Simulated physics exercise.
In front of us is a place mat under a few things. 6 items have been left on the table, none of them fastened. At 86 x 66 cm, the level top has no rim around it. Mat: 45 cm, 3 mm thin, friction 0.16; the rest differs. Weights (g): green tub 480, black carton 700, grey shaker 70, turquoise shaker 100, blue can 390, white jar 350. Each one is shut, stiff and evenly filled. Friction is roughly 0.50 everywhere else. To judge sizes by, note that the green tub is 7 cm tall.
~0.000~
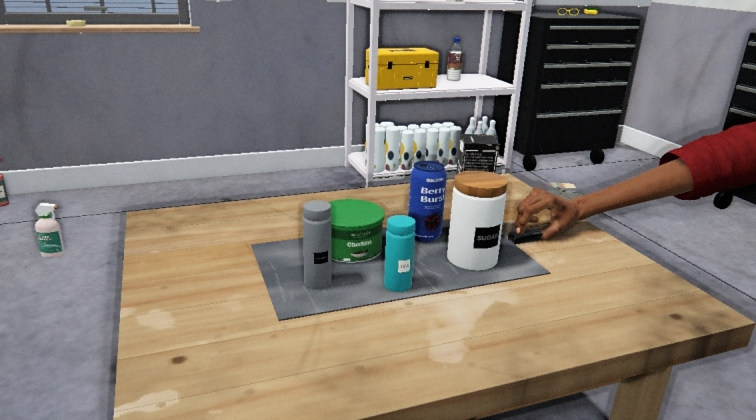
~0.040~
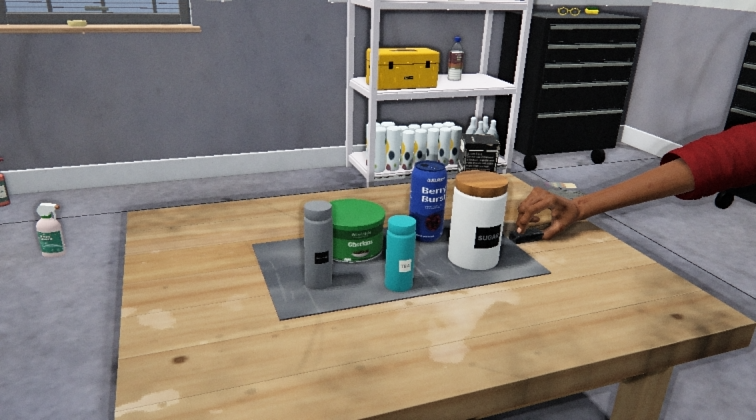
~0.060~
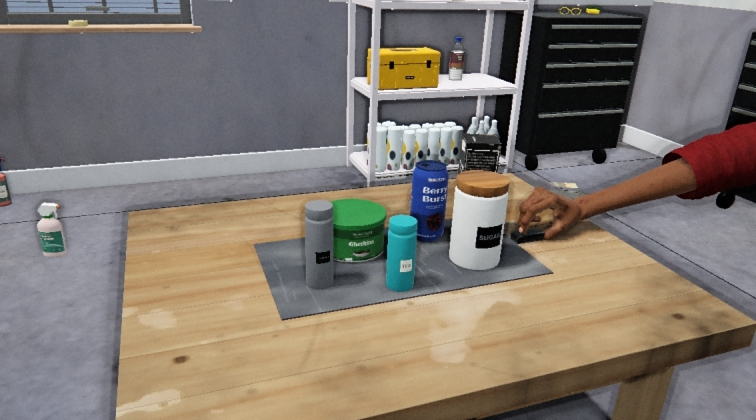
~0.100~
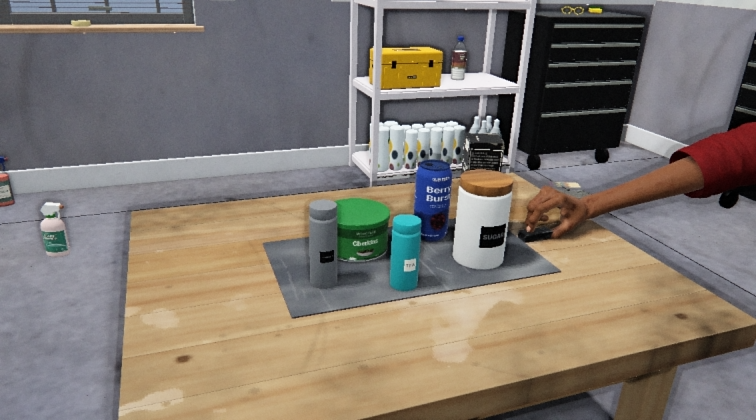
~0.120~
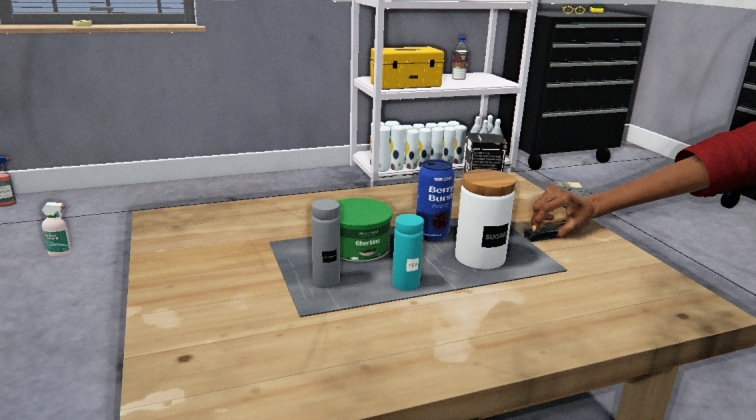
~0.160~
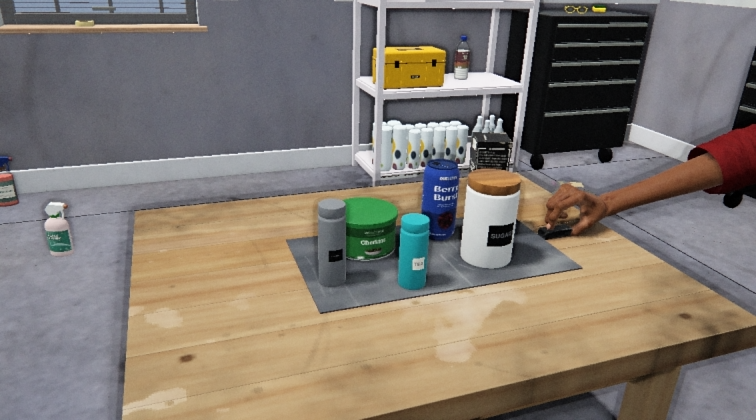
In a room with a shelving unit and dark tool cabinets, a hand at the right of a wooden table grips a gray mat's edge and gradually draws it slightly rightward, the shut containers on top shifting along with it.
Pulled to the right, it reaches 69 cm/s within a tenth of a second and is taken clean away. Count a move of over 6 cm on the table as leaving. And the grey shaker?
After all that, it is beyond the limit.
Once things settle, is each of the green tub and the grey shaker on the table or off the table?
Well, the green tub is out of bounds, and the grey shaker is still in bounds.
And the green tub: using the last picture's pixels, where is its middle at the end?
You'll see it about at (715, 184) in the last picture.
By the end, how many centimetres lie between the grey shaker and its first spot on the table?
Net shift near 16 cm.
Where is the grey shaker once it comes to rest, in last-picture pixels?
Near (418, 258).
After 0.56 s, 32 cm of pull; grey shaker leaning 22° near (382, 237); black carton slid 21 cm; blue can slid 21 cm.
After 0.86 s, 53 cm of pull; black carton, blue can and white jar now off the table; grey shaker on its side near (418, 258); turquoise shaker slid 41 cm.
After 1.26 s, 80 cm of pull; green tub and turquoise shaker now off the table; grey shaker on its side near (418, 258).
At rest (2.0 s), off the table, green tub, black carton, turquoise shaker, blue can and white jar; tipped over on the table, grey shaker. Seen from the same camera at the end, grey shaker near (418, 258).
